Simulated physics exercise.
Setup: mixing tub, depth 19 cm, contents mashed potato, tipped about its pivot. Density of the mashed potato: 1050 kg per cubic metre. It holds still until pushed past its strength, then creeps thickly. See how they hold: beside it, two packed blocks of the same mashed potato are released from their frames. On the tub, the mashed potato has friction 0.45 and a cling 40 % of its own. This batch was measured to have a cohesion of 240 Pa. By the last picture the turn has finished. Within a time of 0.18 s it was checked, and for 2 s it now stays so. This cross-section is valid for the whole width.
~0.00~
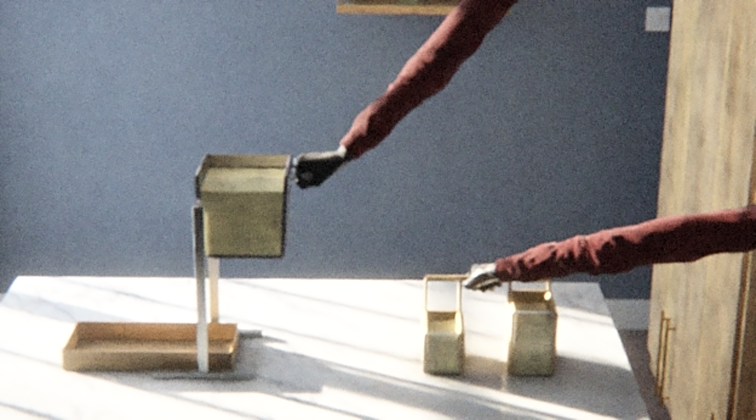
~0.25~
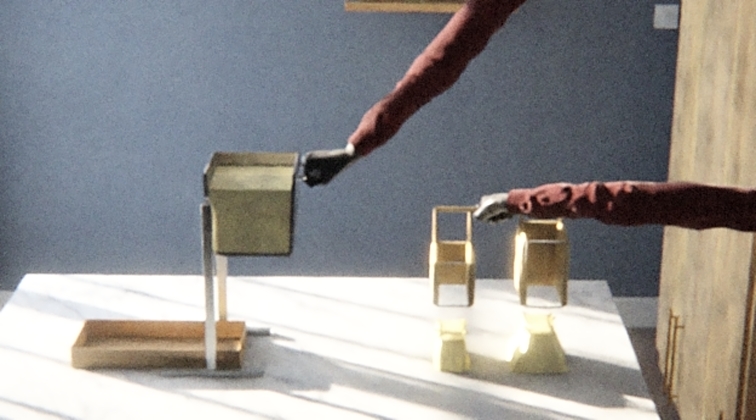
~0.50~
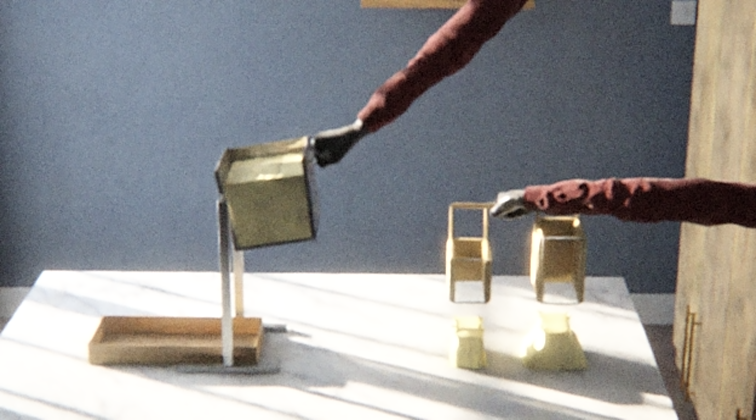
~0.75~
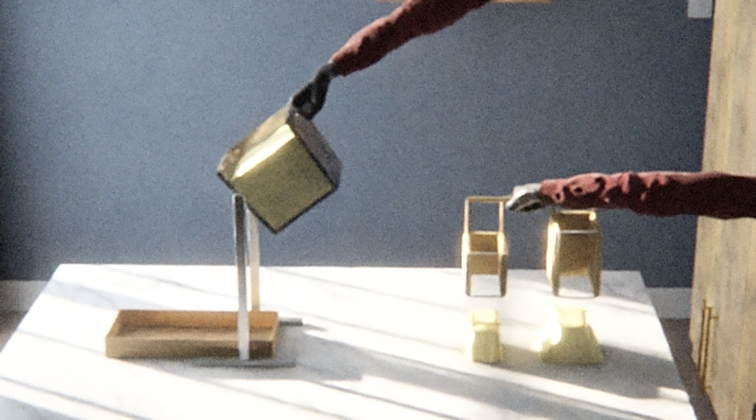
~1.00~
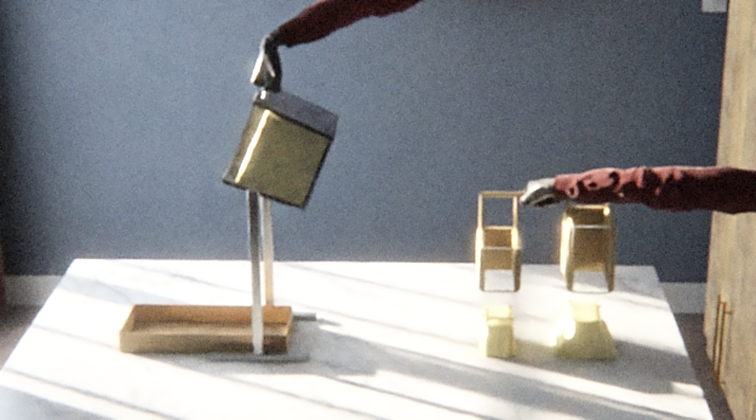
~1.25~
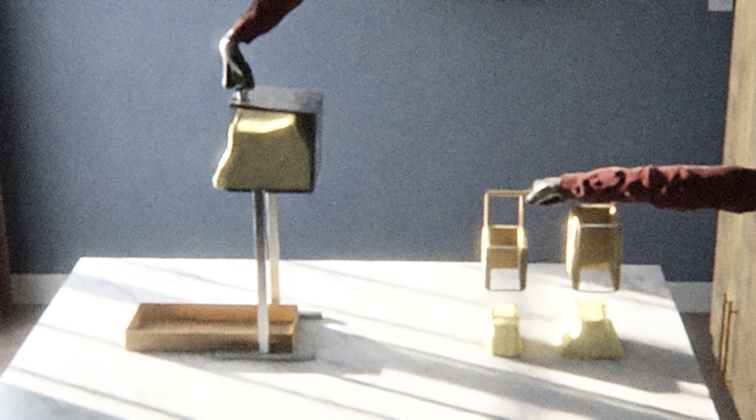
On a white table against a blue wall, one gloved hand lifted two small holders off pale yellow blocks, which slumped slightly, while another turned a raised tub of mashed potato onto its side.
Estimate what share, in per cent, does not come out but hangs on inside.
Some 50 per cent hangs on inside.
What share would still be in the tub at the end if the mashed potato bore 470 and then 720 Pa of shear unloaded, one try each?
100 %, then 100 %.
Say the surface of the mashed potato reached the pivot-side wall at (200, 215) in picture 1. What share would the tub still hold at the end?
It would be close to 90 percent.
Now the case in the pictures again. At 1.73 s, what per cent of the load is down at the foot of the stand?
About 35 %.
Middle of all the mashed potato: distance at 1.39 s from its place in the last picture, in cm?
The shift is near 4 cm.
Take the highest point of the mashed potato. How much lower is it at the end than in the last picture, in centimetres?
About 8 cm.
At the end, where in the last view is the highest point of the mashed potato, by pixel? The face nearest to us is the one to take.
Around (278, 155).
By 1.39 s, the tub is at 86 degrees and holds 75 %.
By 1.56 s, the tub is at 86 degrees and holds 57 %.
By 1.73 s, the tub is at 86 degrees and holds 51 %.
By 1.90 s, the tub is at 86 degrees and holds 50 %.
By 3.25 s, at the end, the tub is at 86 degrees and holds 50 %.
